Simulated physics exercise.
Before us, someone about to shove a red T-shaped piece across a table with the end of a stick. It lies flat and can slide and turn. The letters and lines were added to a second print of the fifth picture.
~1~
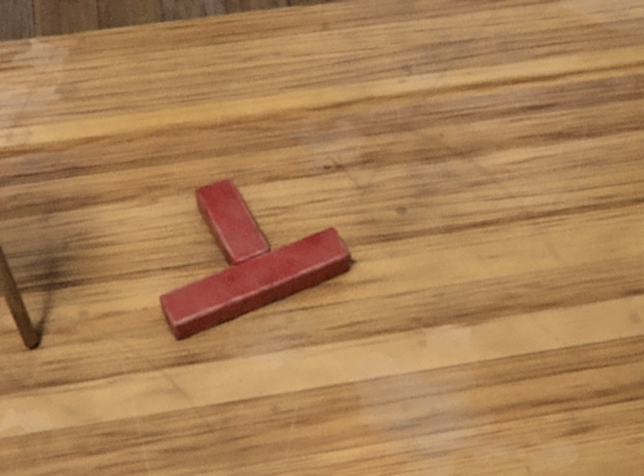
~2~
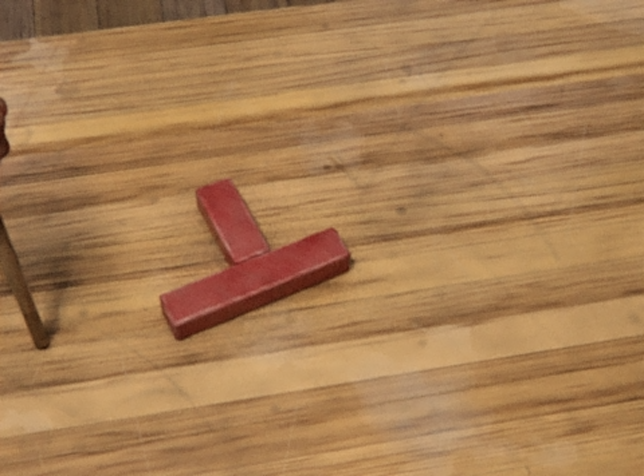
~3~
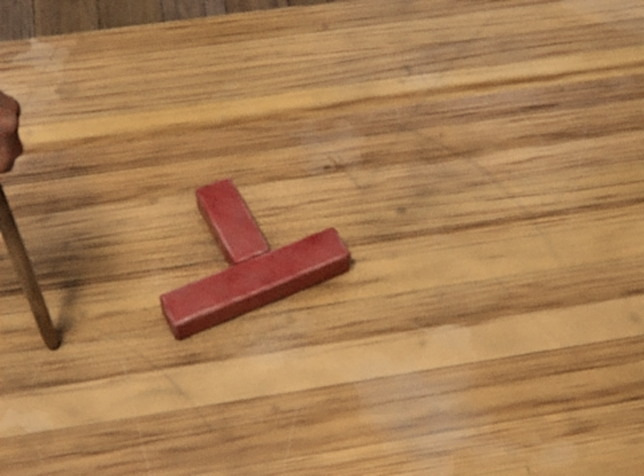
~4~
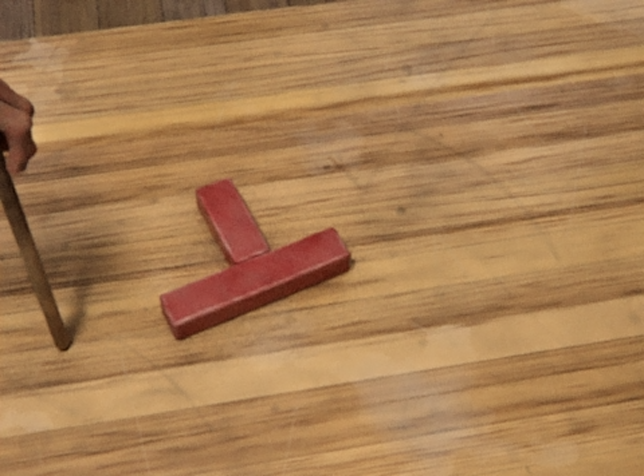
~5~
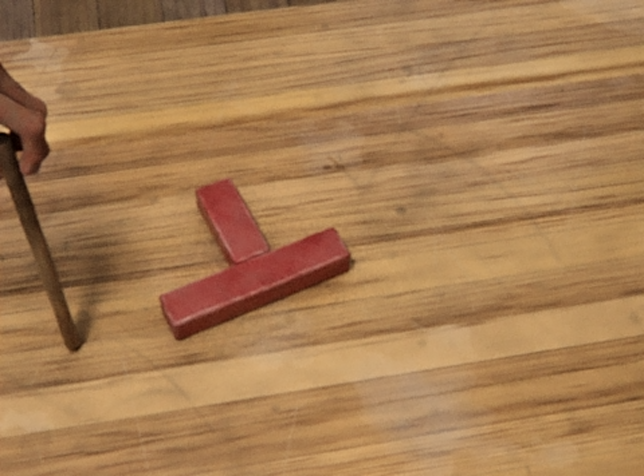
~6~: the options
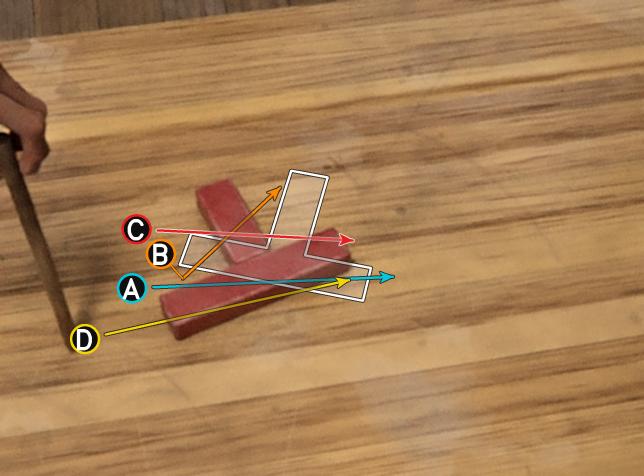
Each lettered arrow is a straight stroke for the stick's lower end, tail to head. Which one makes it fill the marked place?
Only B fits it in.
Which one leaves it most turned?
Stroke C.
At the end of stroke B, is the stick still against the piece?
Yes.
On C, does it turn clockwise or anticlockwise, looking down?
It turns clockwise.
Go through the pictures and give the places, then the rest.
The first picture shows red T-shaped piece (256, 274).
The second picture shows red T-shaped piece (256, 274).
The third picture shows red T-shaped piece (256, 274).
The fourth picture shows red T-shaped piece (256, 274).
The fifth picture shows red T-shaped piece (256, 274).
On the marked copy, A from (153, 287) to (393, 277); B from (183, 279) to (280, 188); C from (158, 230) to (353, 240); D from (106, 334) to (349, 280).
Taking B. A third of the way, foot of the stick (219, 246), piece (258, 270).
Two thirds of the way, foot of the stick (255, 213), piece (269, 256).
When it is over, foot of the stick (280, 189), piece (275, 251); it fills the outline.
As for the rest, A leaves the piece out of the outline, at (426, 249); C leaves the piece out of the outline, at (319, 275); D leaves the piece out of the outline, at (369, 184).
